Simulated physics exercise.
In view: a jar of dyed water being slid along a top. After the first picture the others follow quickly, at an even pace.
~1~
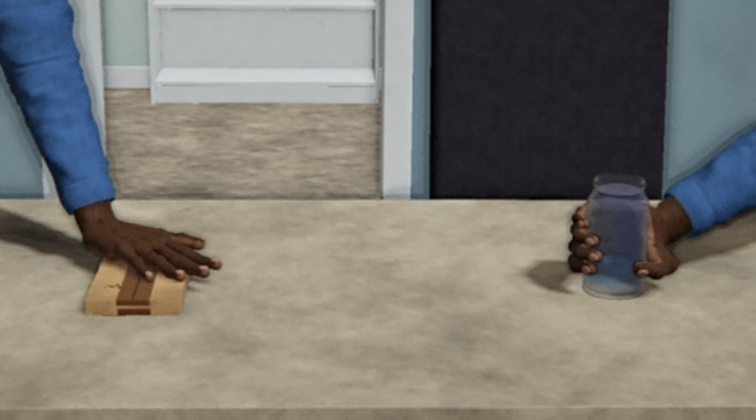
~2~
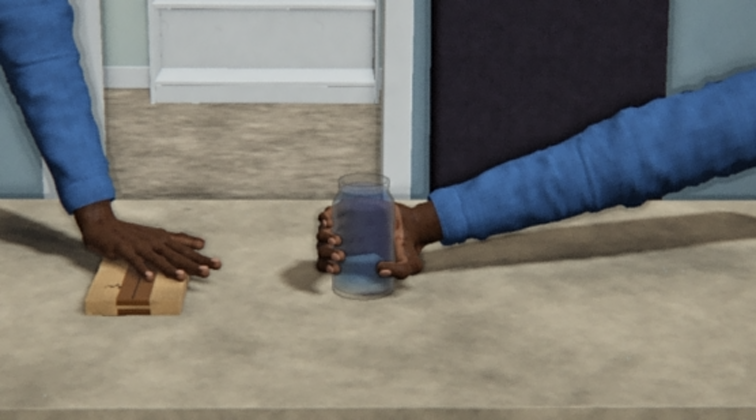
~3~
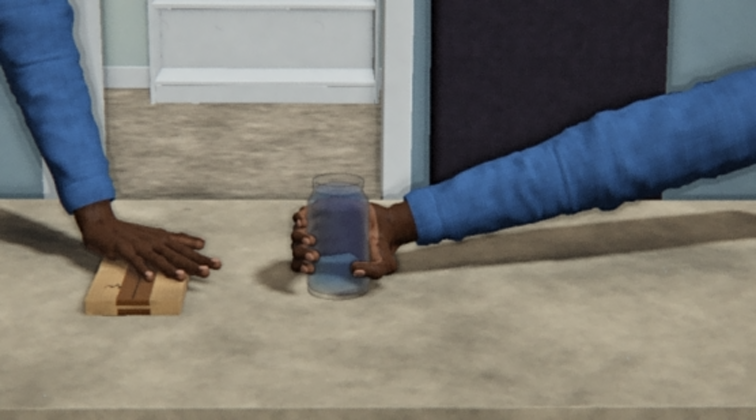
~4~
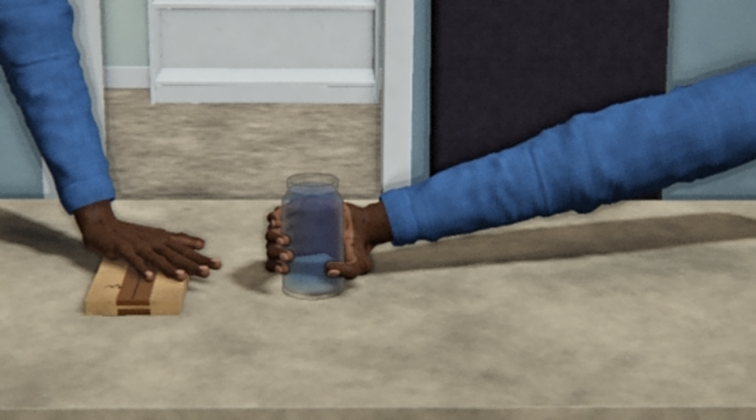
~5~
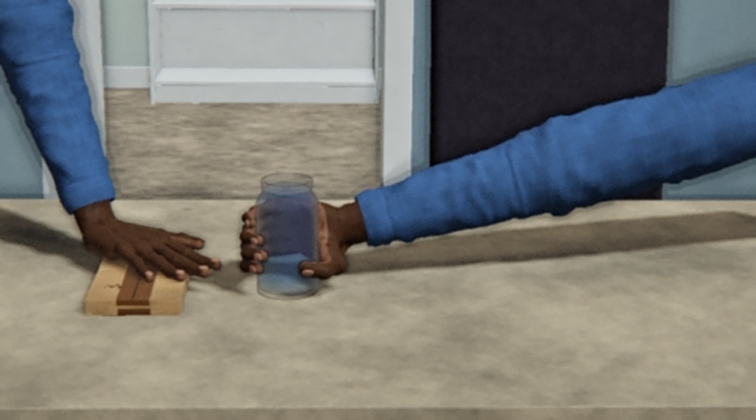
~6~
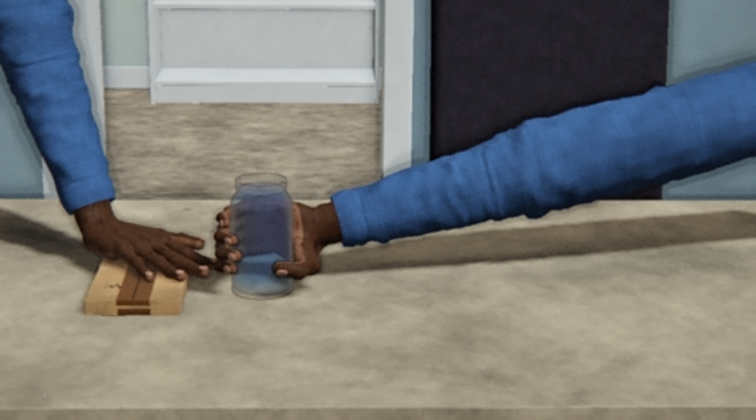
A glass jar of bluish water was slid leftward across the countertop by a hand in a blue sleeve, drawing close to another hand that stayed resting on a small brown box.
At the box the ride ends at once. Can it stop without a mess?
It loses some.
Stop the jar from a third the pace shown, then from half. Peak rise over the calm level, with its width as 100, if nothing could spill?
First 15 %, second 20 %.
Shortly, the jar meets the box.
Then, the dyed water surges up the wall; it has lost some.
At the finish, the jar stands at the box; it has lost some.
